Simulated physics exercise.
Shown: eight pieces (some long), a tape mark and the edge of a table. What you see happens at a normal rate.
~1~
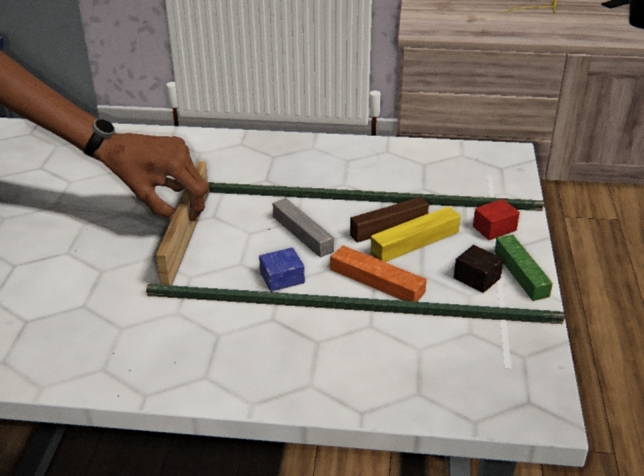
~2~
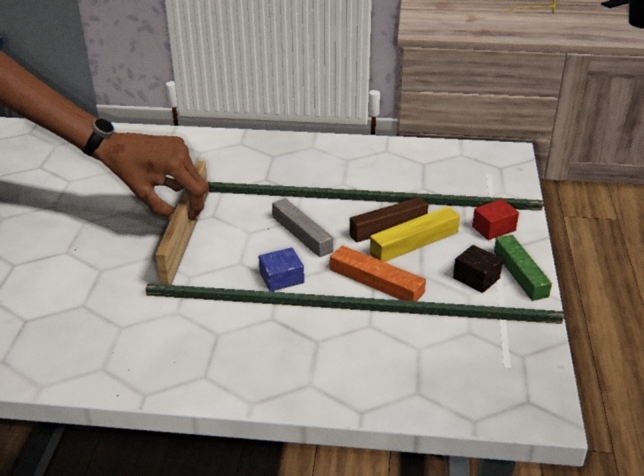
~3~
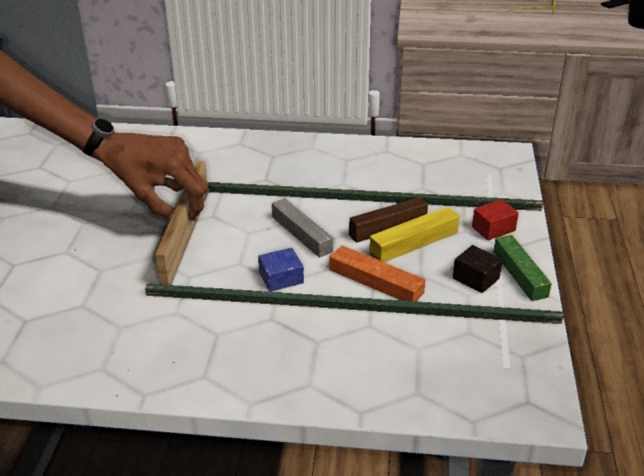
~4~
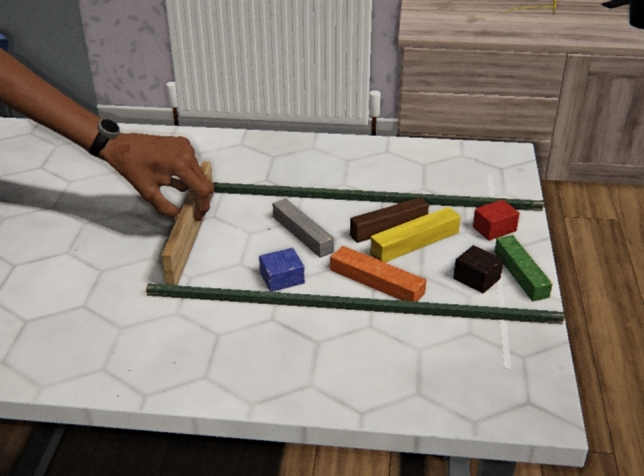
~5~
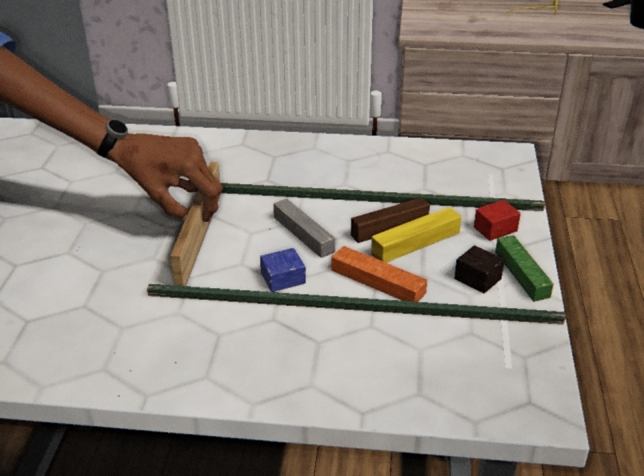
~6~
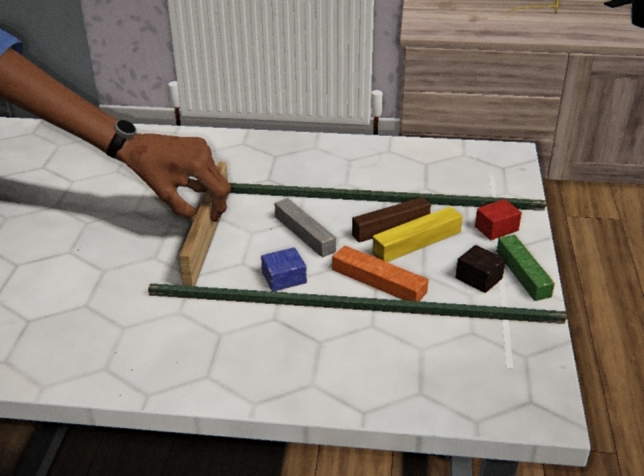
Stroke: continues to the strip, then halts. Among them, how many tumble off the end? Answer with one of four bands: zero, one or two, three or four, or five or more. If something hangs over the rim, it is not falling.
Three or four.
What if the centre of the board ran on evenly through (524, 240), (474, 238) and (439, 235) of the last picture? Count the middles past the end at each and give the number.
By position: 5 / 1 / 0.
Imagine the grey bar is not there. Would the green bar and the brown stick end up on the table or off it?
Final state: Green bar off, brown stick in place.
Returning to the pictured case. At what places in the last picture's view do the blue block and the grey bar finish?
The first near (524, 295), the second near (507, 238).
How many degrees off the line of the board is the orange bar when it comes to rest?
About 55 degrees.
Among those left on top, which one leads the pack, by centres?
The orange bar.
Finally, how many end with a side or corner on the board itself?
Contact count: 2.
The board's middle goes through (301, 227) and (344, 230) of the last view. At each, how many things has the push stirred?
By the first moment it's 2, by the second it's 4.
Soon after, none off yet; green bar at rest near (524, 267); red block at rest near (498, 220); black block at rest near (480, 269).
After that, none off yet; green bar displaced a little near (559, 264); red block displaced about its own width near (525, 217); black block displaced about its own width near (530, 263).
In the end, the number that fall off is three or four; gone, black block, red block and green bar.
